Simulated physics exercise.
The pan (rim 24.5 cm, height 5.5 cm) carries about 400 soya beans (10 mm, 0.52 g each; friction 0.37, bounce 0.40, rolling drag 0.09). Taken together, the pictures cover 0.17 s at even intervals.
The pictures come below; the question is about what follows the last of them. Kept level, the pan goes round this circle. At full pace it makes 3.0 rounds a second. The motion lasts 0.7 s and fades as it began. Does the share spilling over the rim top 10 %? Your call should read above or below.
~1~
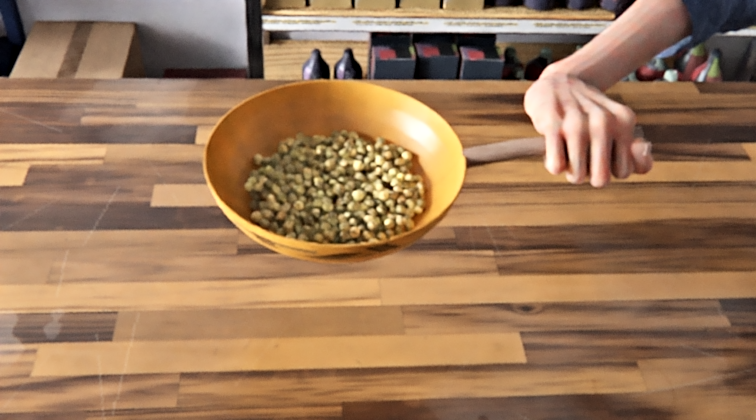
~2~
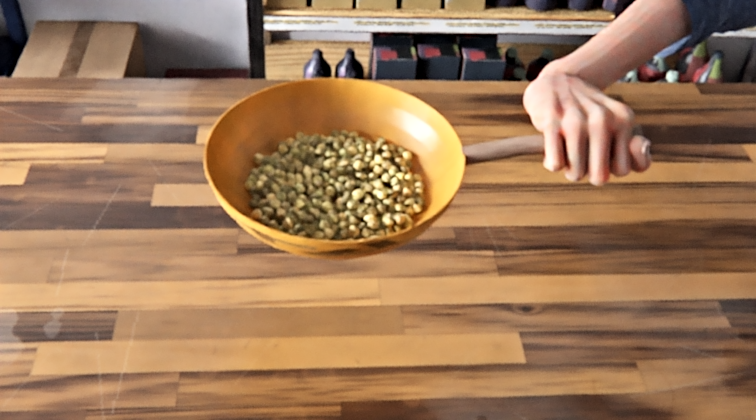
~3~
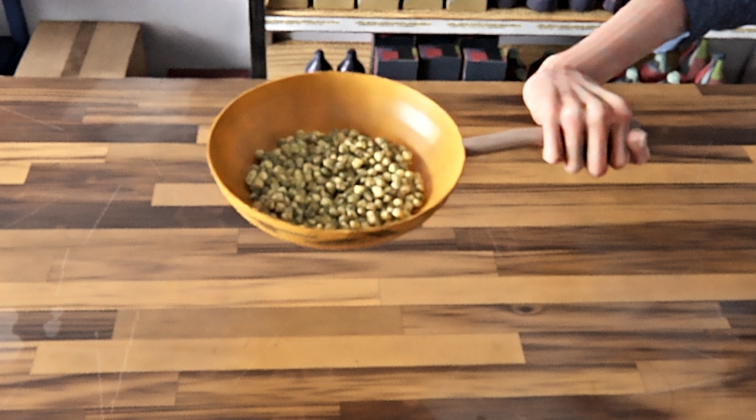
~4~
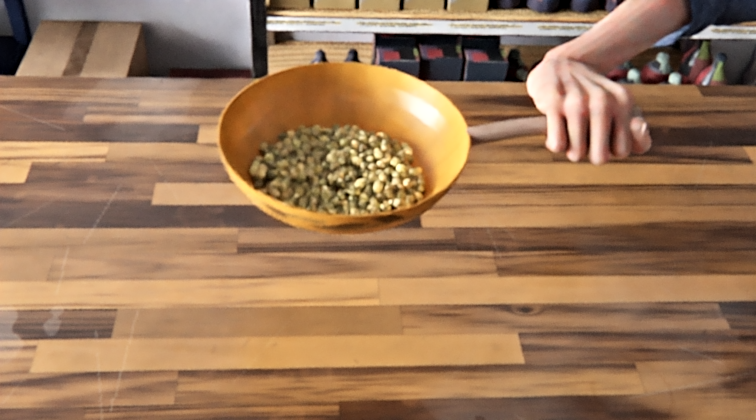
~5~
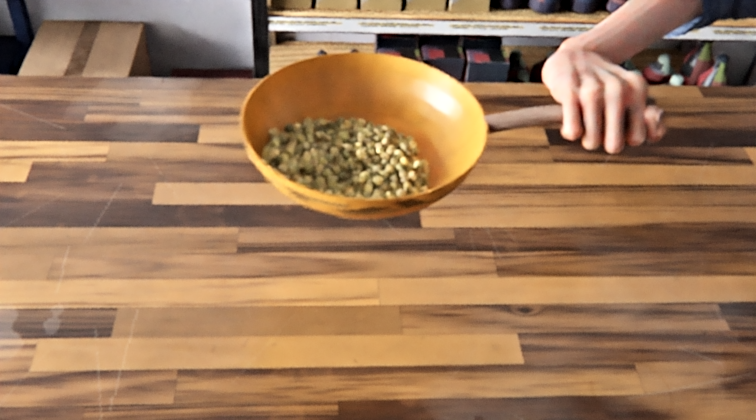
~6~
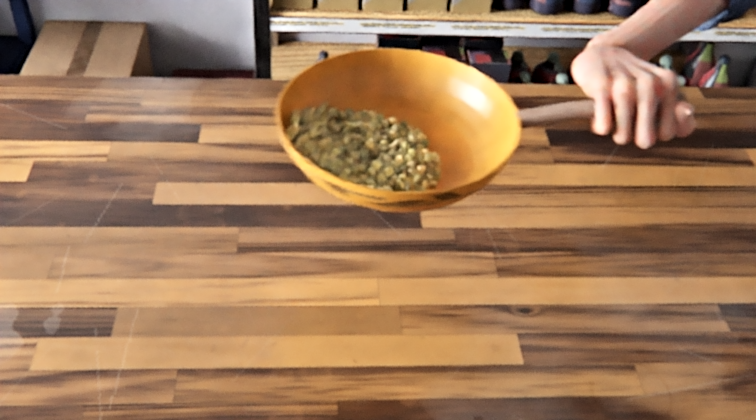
My call is above.
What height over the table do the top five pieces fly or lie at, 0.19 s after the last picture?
Estimate: Near 24 cm.
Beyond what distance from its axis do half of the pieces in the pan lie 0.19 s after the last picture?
Close to 10.0 cm, I'd say.
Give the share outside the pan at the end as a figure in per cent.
Something like 75 in a hundred.
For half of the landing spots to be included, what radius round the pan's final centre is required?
38 cm.
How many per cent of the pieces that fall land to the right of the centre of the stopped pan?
That share is around 50 %.
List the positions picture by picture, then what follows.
In the first frame, pan at (333, 251); tilt 0 degrees; moved 0.0 cm; top of the load at (322, 140).
In the second frame, pan at (333, 247); tilt 0 degrees; moved 0.4 cm; top of the load at (316, 139).
In the third frame, pan at (334, 237); tilt 0 degrees; moved 1.7 cm; top of the load at (316, 135).
In the fourth frame, pan at (341, 221); tilt 0 degrees; moved 3.7 cm; top of the load at (317, 130).
In the fifth frame, pan at (360, 205); tilt 0 degrees; moved 6.4 cm; top of the load at (361, 123).
In the sixth frame, pan at (391, 197); tilt 0 degrees; moved 9.3 cm; top of the load at (307, 112).
Then, 0.19 s after the last picture, pan 65 %, in the air 35 %; middle of the pieces not yet landed near (490, 172).
Then, 0.35 s after the last picture, pan 30 %, fallen right of where it stops 10 %, in the air 55 %; middle of the pieces not yet landed near (430, 267).
Then, 0.50 s after the last picture, pan 25 %, fallen in front of where it stops 30 %, fallen left of where it stops 10 %, fallen right of where it stops 20 %, in the air 15 %; middle of the pieces not yet landed near (326, 145).
Then, 0.65 s after the last picture, pan 25 %, fallen in front of where it stops 30 %, fallen left of where it stops 20 %, fallen behind where it stops 5 %, fallen right of where it stops 20 %; middle of the pieces not yet landed near (479, 167).
In the end, pan 25 %, fallen in front of where it stops 30 %, fallen left of where it stops 20 %, fallen behind where it stops 5 %, fallen right of where it stops 20 %.
